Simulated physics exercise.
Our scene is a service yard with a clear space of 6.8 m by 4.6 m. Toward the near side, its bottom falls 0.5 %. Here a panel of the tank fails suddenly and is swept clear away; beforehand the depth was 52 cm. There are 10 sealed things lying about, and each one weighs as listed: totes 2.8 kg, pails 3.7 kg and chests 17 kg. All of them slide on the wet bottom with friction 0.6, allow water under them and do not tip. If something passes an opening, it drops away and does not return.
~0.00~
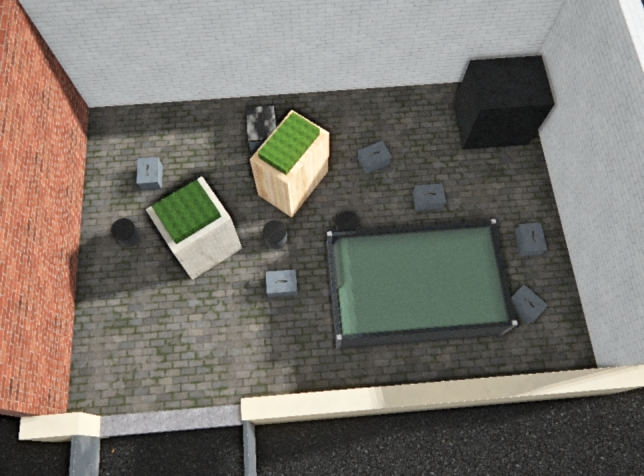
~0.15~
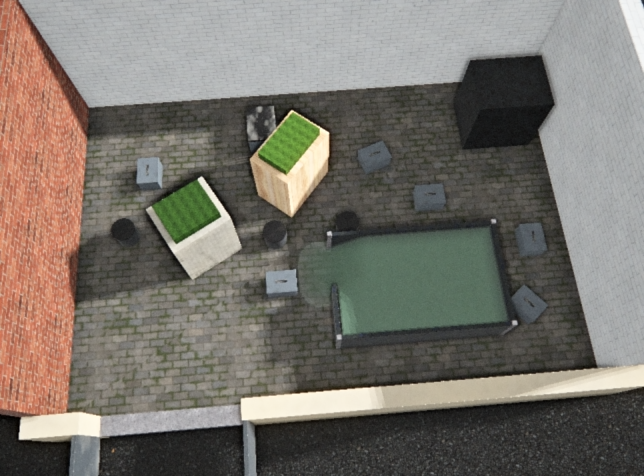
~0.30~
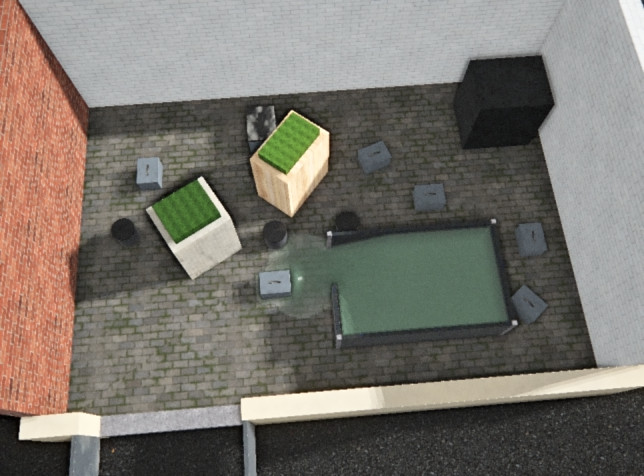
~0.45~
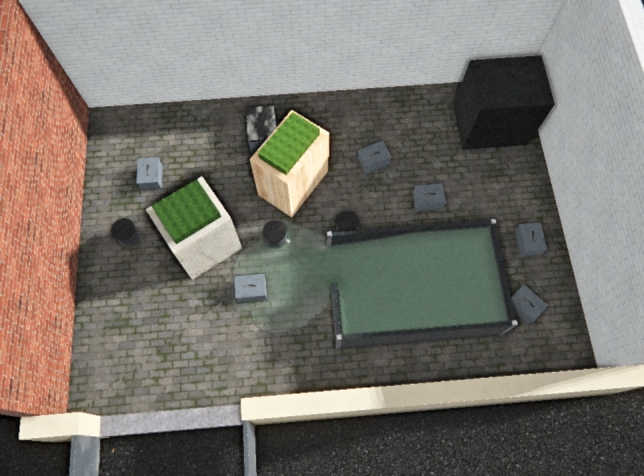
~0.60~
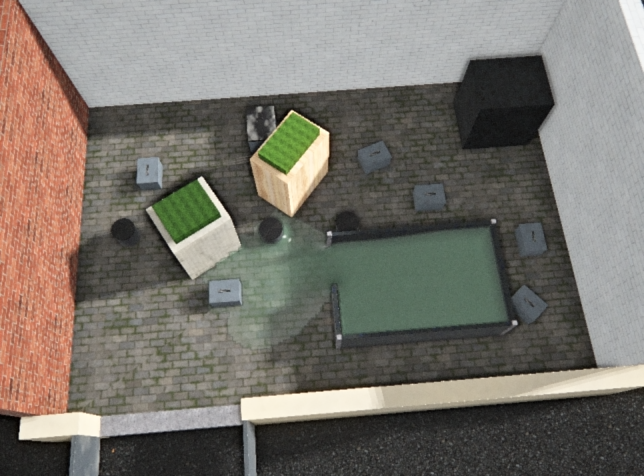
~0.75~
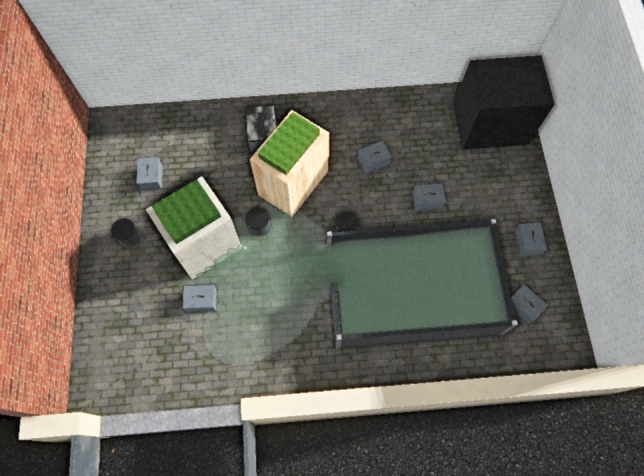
Water spills leftward from the tank across the paving, pushing a grey tote, then nudging a dark pail.
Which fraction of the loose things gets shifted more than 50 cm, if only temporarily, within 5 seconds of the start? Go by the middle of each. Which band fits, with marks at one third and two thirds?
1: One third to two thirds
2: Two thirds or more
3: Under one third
Answer: 3.
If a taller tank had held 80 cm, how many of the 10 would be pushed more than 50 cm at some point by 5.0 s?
Then the count would be 4.
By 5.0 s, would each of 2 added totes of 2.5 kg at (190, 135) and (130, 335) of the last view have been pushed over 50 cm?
In the order asked they come out beyond the limit, beyond the limit.
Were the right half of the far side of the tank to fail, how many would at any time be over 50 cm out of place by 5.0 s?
Result: 5.
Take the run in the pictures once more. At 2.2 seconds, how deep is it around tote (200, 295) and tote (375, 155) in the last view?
I'd put it at 10 cm and 0 cm respectively.
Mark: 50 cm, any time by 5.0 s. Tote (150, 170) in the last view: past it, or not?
Well, that one comes out beyond the limit.
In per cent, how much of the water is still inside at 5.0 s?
86 %.
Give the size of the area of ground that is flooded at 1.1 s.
Flooded: Near 7.5 m2.
After 1.1 s 2 of 10 are over 50 cm from their spots; 0 afloat.
After 2.2 s 2 of 10 are over 50 cm from their spots; 1 afloat.
After 3.5 s 3 of 10 are over 50 cm from their spots; 3 afloat.
After 5.0 s 2 of 10 are over 50 cm from their spots, and 3 have been at some point; 3 afloat.
